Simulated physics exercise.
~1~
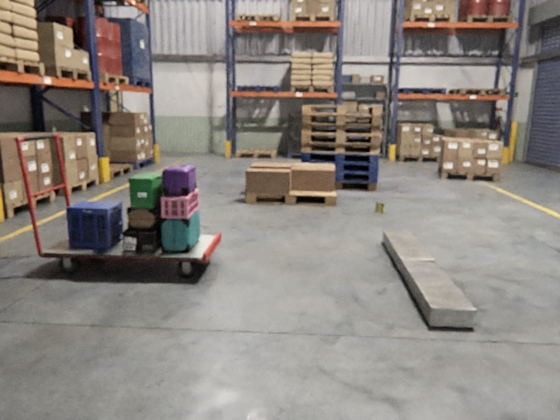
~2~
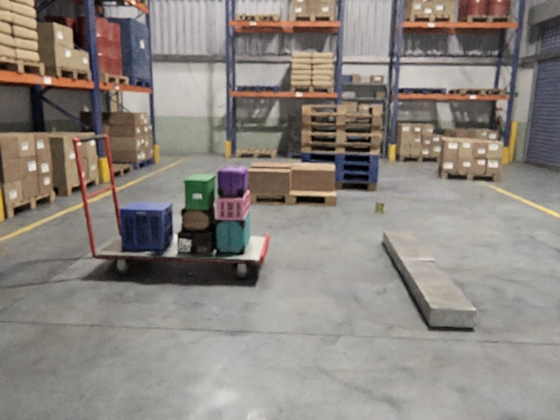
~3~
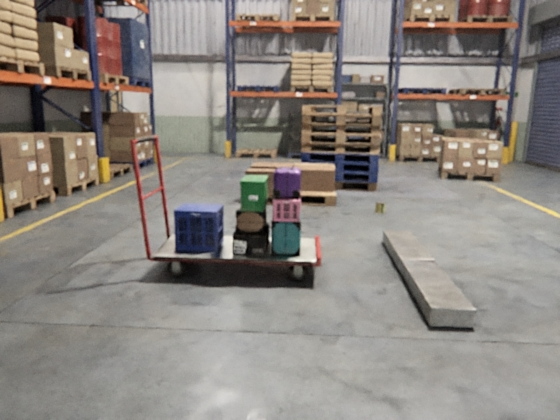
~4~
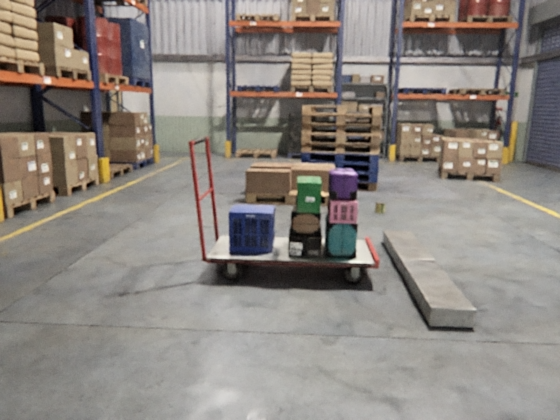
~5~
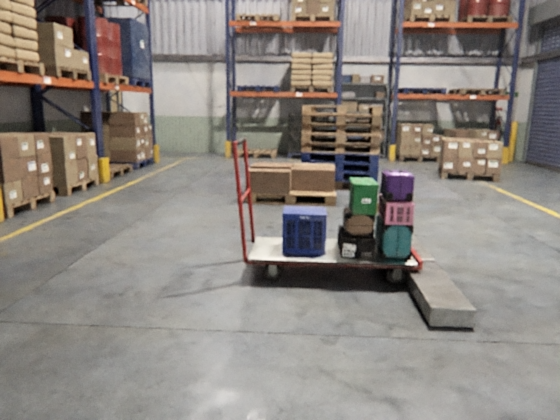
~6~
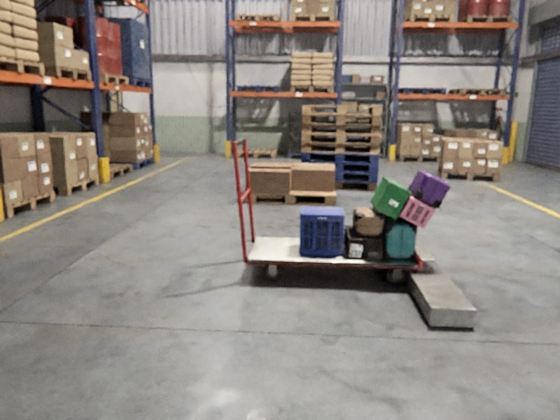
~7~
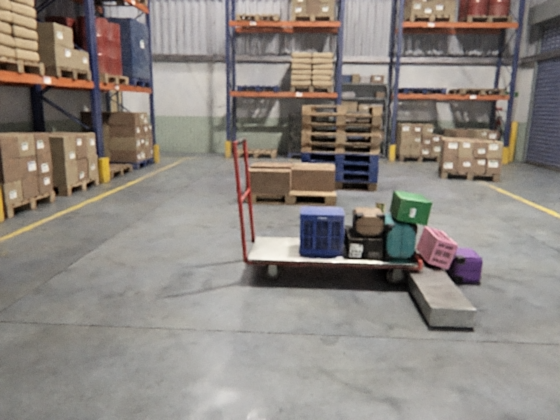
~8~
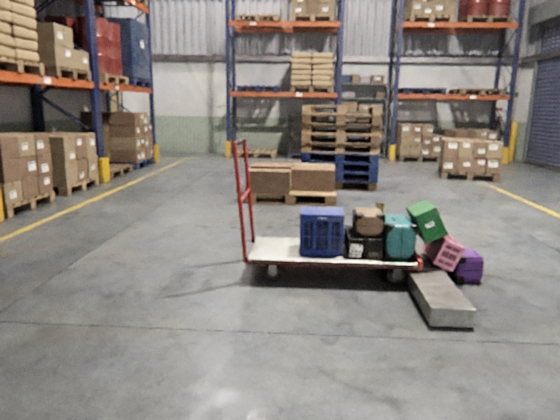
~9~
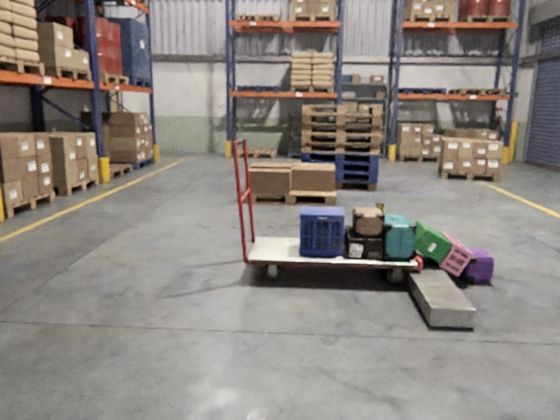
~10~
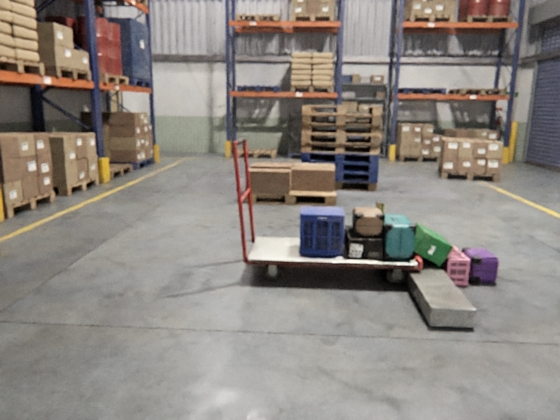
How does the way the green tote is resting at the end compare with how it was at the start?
At the start the green tote stood upright on the load, but by the end it was lying on its side off the front of the trolley.
